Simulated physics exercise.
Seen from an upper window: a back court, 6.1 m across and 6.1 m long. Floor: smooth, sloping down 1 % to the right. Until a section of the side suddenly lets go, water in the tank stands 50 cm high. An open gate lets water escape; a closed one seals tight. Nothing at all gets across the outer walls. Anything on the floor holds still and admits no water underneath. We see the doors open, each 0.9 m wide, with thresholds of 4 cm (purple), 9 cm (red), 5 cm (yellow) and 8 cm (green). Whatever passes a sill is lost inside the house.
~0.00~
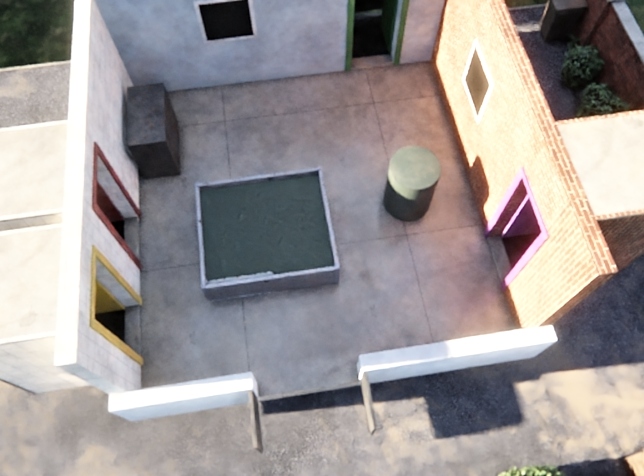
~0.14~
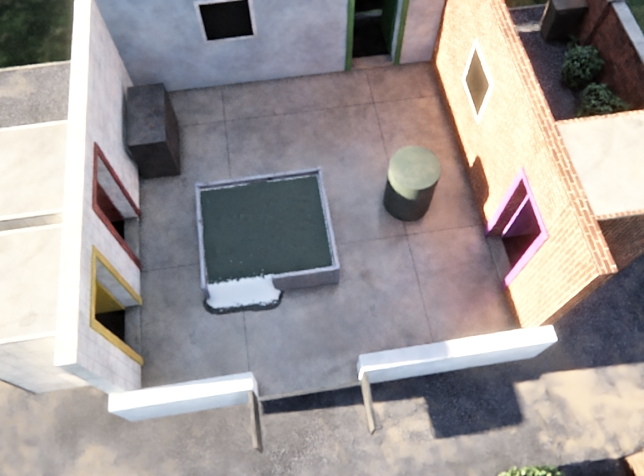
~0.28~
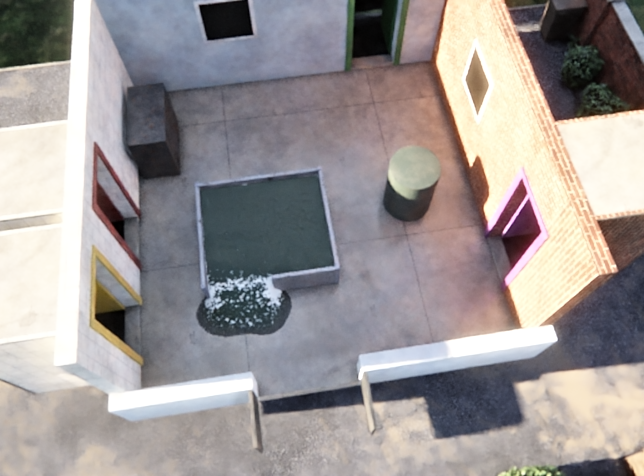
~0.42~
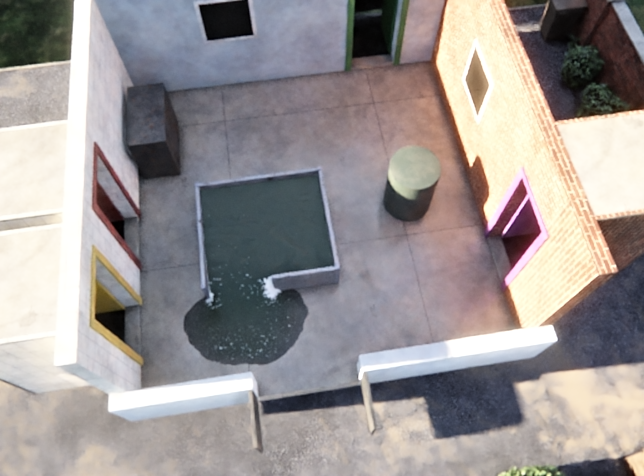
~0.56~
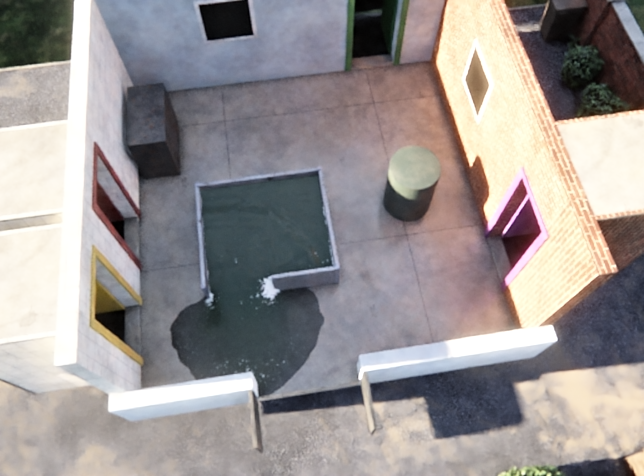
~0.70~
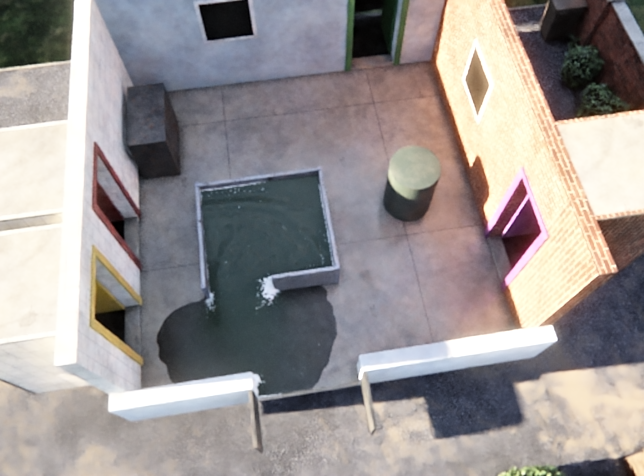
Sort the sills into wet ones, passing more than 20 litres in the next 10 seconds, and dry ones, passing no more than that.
Purple door: Dry; red door: Dry; yellow door: Wet; green door: Dry.
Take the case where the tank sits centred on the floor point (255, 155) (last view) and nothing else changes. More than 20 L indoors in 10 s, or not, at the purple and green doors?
Checking the limit: The purple door is beyond it and the green door is within it.
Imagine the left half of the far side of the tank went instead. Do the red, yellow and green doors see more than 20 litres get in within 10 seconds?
Red: Within the limit; yellow: Within the limit; green: Within the limit.
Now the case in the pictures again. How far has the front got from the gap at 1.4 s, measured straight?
2.4 m.
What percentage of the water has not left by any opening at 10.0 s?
Close to 56 in a hundred remains.
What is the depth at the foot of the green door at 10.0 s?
I'd put it near 2.0 cm.
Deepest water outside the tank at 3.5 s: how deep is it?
Max depth: About 20 centimetres.
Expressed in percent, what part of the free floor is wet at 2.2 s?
I'd say around 15 %.
After 1.4 s water covers 15 % of the floor and is deepest (34 cm) near (142, 399); purple door not reached, red door not reached, yellow door 2 cm at the sill, 0 L in, green door not reached.
After 2.2 s water covers 15 % of the floor and is deepest (34 cm) near (154, 397); purple door not reached, red door not reached, yellow door 12 cm at the sill, 5 L in, green door not reached.
After 3.5 s water covers 25 % of the floor and is deepest (20 cm) near (212, 388); purple door not reached, red door 4 cm at the sill, 0 L in, yellow door 12 cm at the sill, 40 L in, green door not reached.
After 6.0 s water covers 45 % of the floor and is deepest (13 cm) near (142, 399); purple door not reached, red door 3 cm at the sill, 0 L in, yellow door 10 cm at the sill, 90 L in, green door not reached.
After 10.0 s water covers 65 % of the floor and is deepest (8 cm) near (223, 386); purple door 3 cm at the sill, 0 L in, red door 5 cm at the sill, 0 L in, yellow door 5 cm at the sill, 108 L in, green door 2 cm at the sill, 0 L in.
